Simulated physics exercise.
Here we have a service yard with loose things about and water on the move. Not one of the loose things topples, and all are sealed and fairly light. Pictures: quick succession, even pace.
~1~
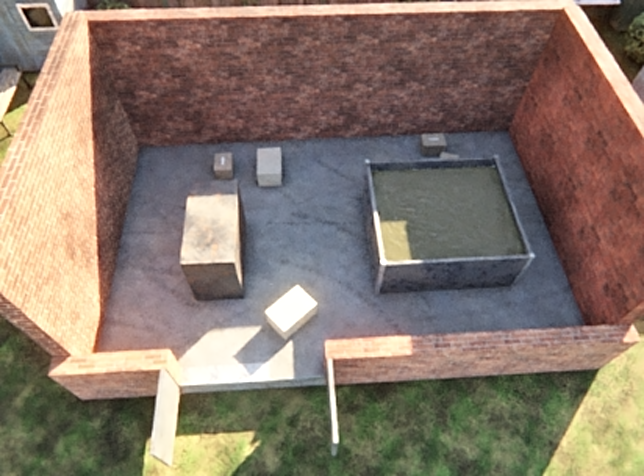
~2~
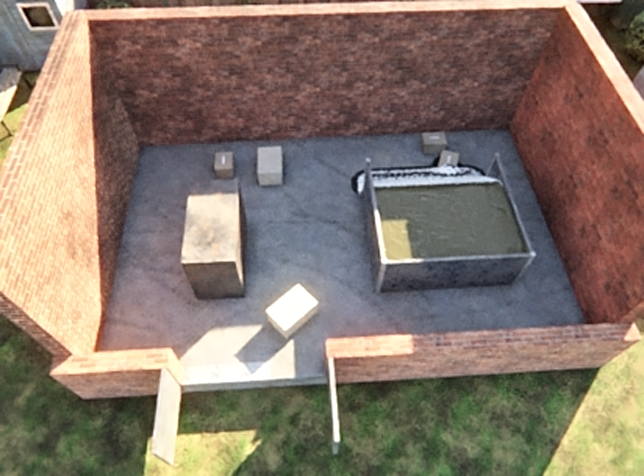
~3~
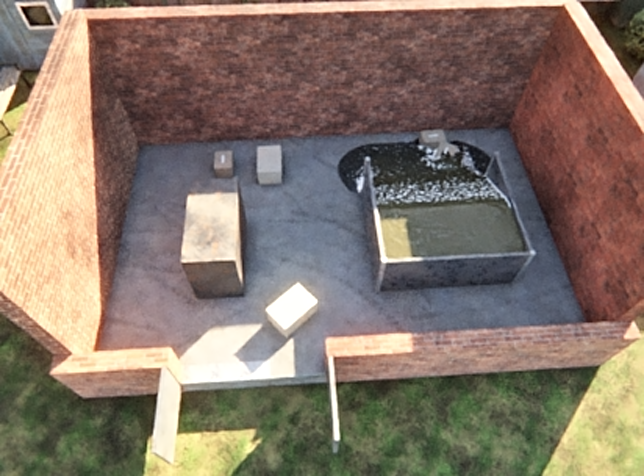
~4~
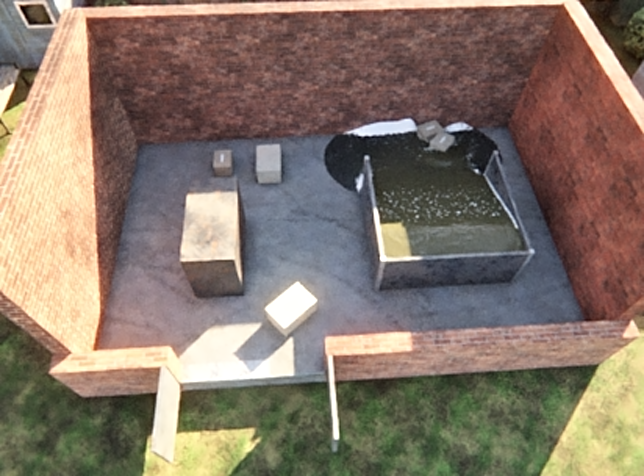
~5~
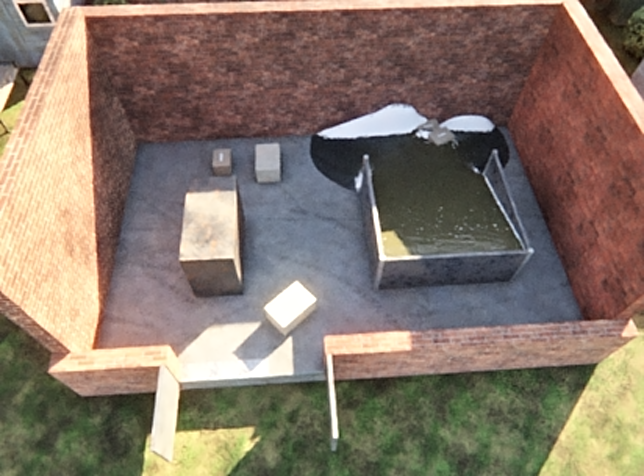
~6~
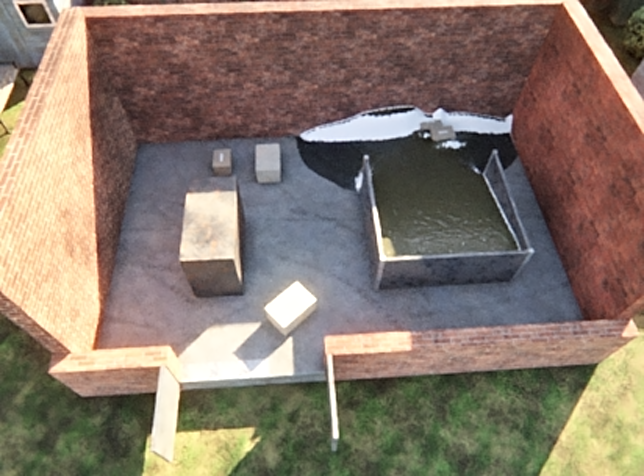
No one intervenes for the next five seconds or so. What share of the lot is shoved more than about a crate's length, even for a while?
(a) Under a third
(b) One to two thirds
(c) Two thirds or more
(c) Two thirds or more.
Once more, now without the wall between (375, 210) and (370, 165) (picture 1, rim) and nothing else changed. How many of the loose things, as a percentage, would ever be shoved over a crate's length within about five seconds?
Estimate: Close to 40 per cent.
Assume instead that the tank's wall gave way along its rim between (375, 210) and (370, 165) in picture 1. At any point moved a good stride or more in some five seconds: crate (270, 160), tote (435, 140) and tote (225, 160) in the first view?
Result per item - displaced that far / short of that distance / displaced that far.
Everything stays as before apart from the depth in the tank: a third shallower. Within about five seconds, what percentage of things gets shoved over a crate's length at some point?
Share moved: 80 in a hundred.
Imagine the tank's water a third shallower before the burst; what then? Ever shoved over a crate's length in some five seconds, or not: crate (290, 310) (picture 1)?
A lesser distance.
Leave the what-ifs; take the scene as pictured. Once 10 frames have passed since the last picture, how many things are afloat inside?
The figure is 2.
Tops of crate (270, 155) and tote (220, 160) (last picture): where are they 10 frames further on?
Close to (210, 195) and (177, 172).
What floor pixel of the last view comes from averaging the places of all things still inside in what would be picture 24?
Roughly (319, 275).
A moment on, 1 of 5 are well off their spots; 2 afloat.
Next, 4 of 5 are well off their spots; 2 afloat.
Later, 4 of 5 are well off their spots; 3 afloat.
In the end, 4 of 5 are well off their spots, and 4 have been at some point; 3 afloat.
